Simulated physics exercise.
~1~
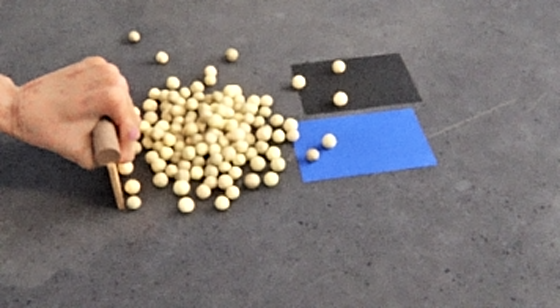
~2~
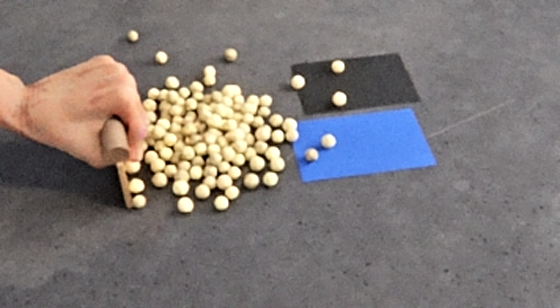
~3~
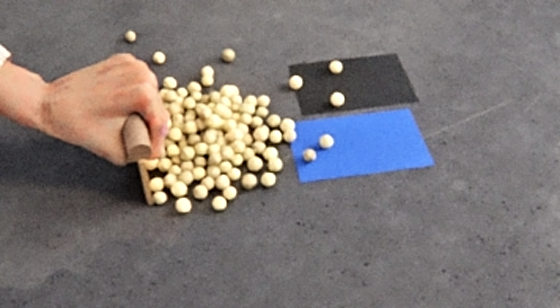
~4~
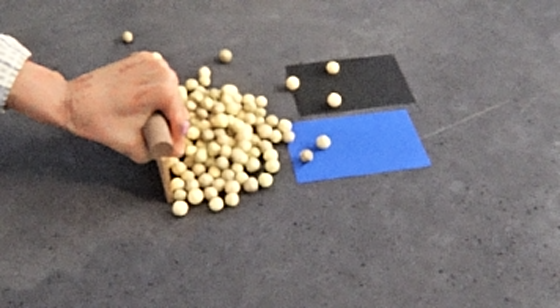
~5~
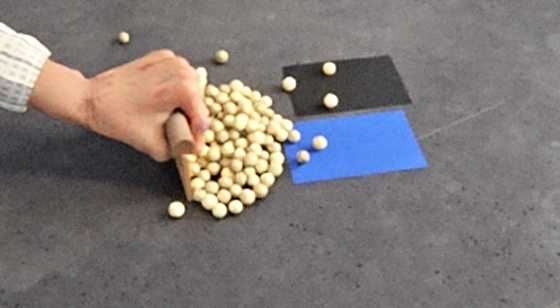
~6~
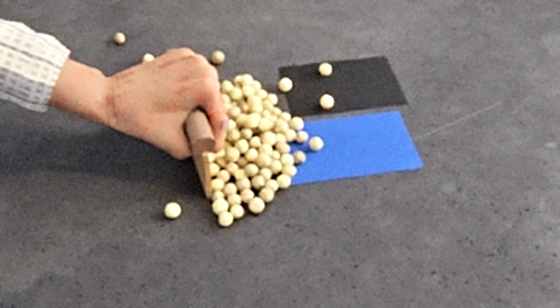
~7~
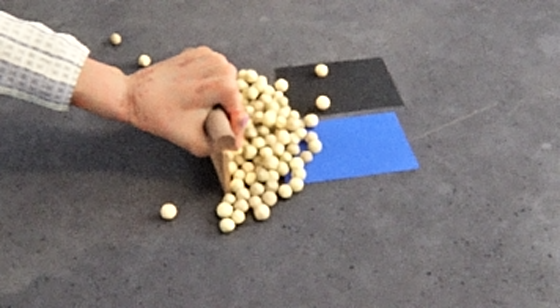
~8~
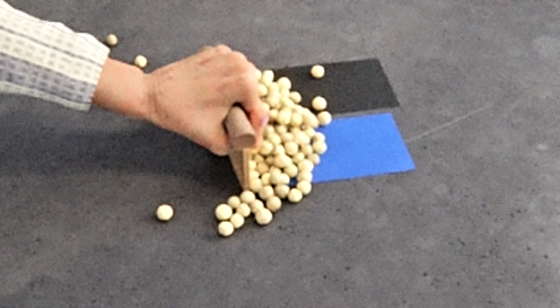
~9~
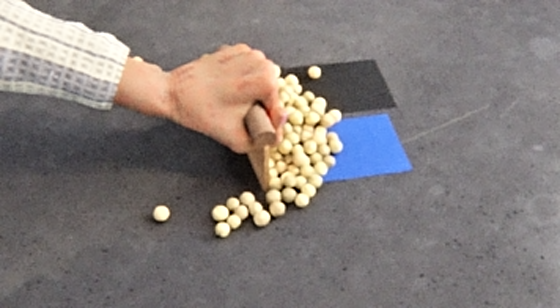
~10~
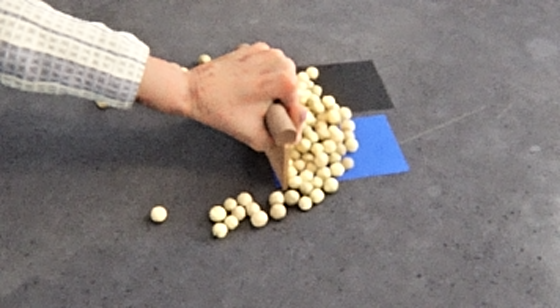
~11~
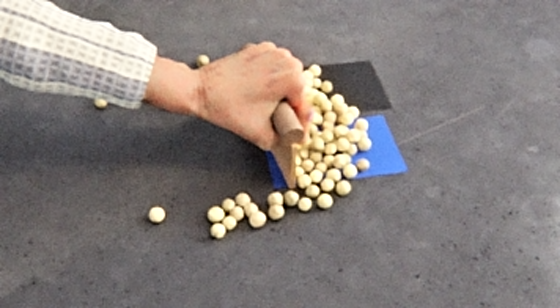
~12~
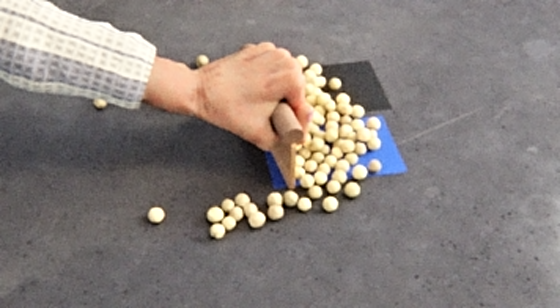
A hand gripping a wooden scraper pushed a heap of small, pale round nuts rightward across a dark grey surface, leaving a few stragglers behind, then stopped with the pile spread partly over the blue and black mats and partly off them.
